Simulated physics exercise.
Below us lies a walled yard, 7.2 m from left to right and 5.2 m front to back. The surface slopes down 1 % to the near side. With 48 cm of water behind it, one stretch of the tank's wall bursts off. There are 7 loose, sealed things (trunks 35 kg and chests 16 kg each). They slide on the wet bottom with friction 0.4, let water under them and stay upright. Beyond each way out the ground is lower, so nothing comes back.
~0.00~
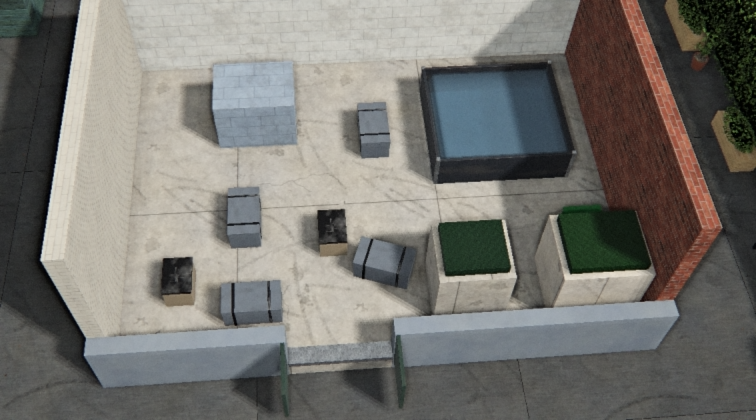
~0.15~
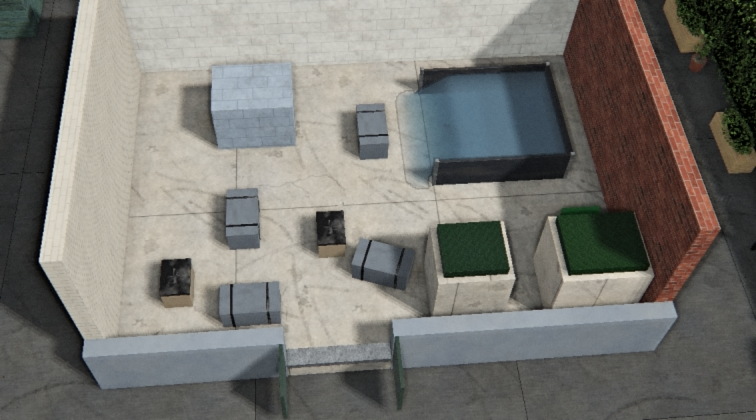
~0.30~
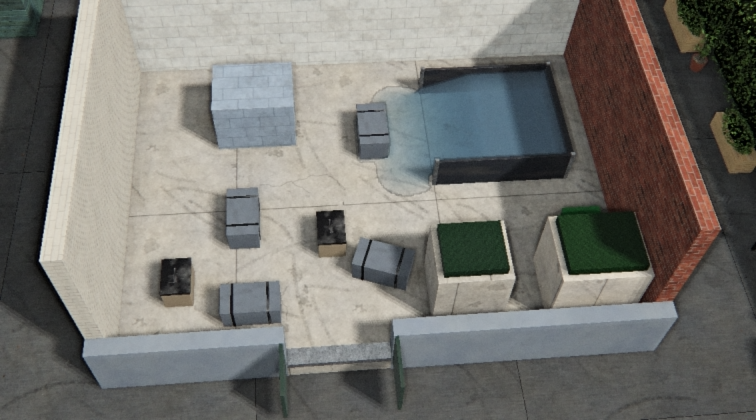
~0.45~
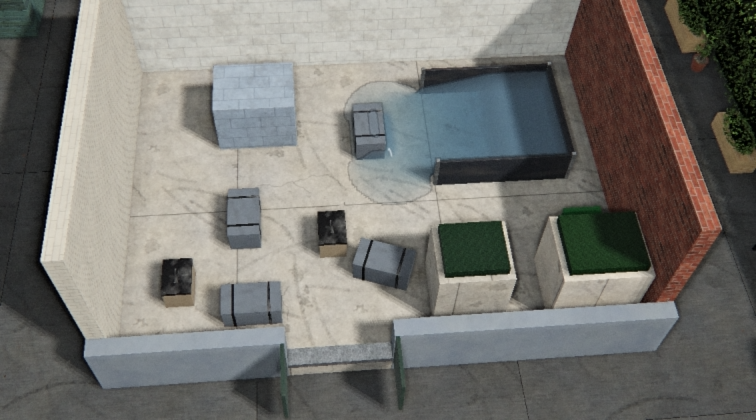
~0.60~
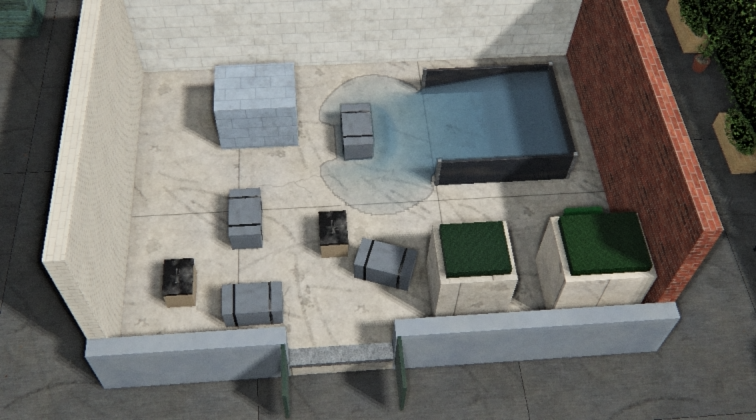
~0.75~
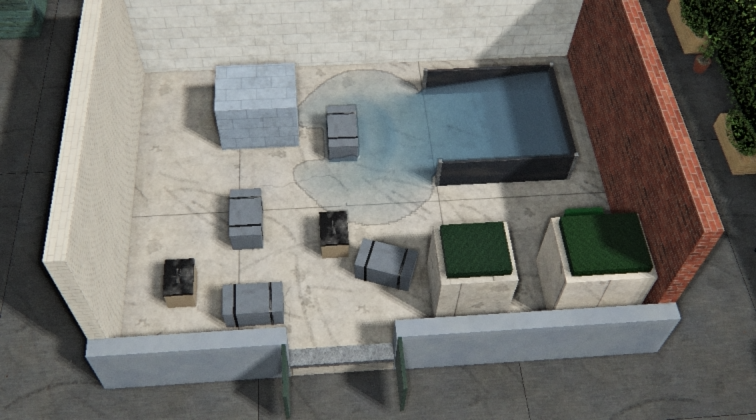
Water spreads from the open left side of a dark-walled tank in a pale walled yard, seen from high above, with a red brick wall at right. Grey strapped trunks, small black-topped boxes, a pale blue block at upper left and two green-topped planters stand about the floor. The thin sheet surrounds the nearest grey trunk, then pushes it a short way left while the other objects stay put.
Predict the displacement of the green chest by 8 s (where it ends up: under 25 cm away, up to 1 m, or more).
Green chest holds its place.
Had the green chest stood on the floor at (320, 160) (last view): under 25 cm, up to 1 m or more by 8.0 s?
It travels far.
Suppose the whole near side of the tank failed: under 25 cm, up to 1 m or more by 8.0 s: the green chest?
In that case the green chest gets carried off.
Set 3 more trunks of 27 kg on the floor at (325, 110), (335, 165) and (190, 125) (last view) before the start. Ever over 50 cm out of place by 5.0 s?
In turn: Over, past it, short of it.
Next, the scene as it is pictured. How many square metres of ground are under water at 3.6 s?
About 24 m2.
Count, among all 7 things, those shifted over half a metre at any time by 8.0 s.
5 of them.
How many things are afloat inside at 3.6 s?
I count 1.
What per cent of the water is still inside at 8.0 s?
Some 94 per cent remains.
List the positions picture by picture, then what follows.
The first frame shows the green chest at (585, 217), on the bottom; water covers 3.4 m2; 0 of 7 have shifted.
The second frame shows the green chest at (583, 218) rests on the ground; water covers 4.3 m2; 0 of 7 have shifted.
The third frame shows the green chest at (584, 218) rests on the ground; 5.0 m2 under water; 0 of 7 have shifted.
The fourth frame shows the green chest at (585, 218) rests on the ground; 6.1 m2 under water; 1 of 7 have shifted.
The fifth frame shows the green chest at (586, 219), on the bottom; water covers 7.2 m2; 1 of 7 have shifted.
The sixth frame shows the green chest at (587, 219) rests on the ground; 8.5 m2 under water; 1 of 7 have shifted.
After 1.6 s the green chest is near (587, 219), 0.0 m from its start, aground; 0 of 7 are out; 0 afloat.
After 3.6 s the green chest is near (587, 219), 0.0 m from its start, aground; 0 of 7 are out; 1 afloat.
After 5.6 s the green chest is near (587, 219), 0.0 m from its start, aground; 0 of 7 are out; 2 afloat.
After 8.0 s the green chest is near (587, 219), 0.0 m from its start, aground; 1 of 7 are out; 1 afloat.
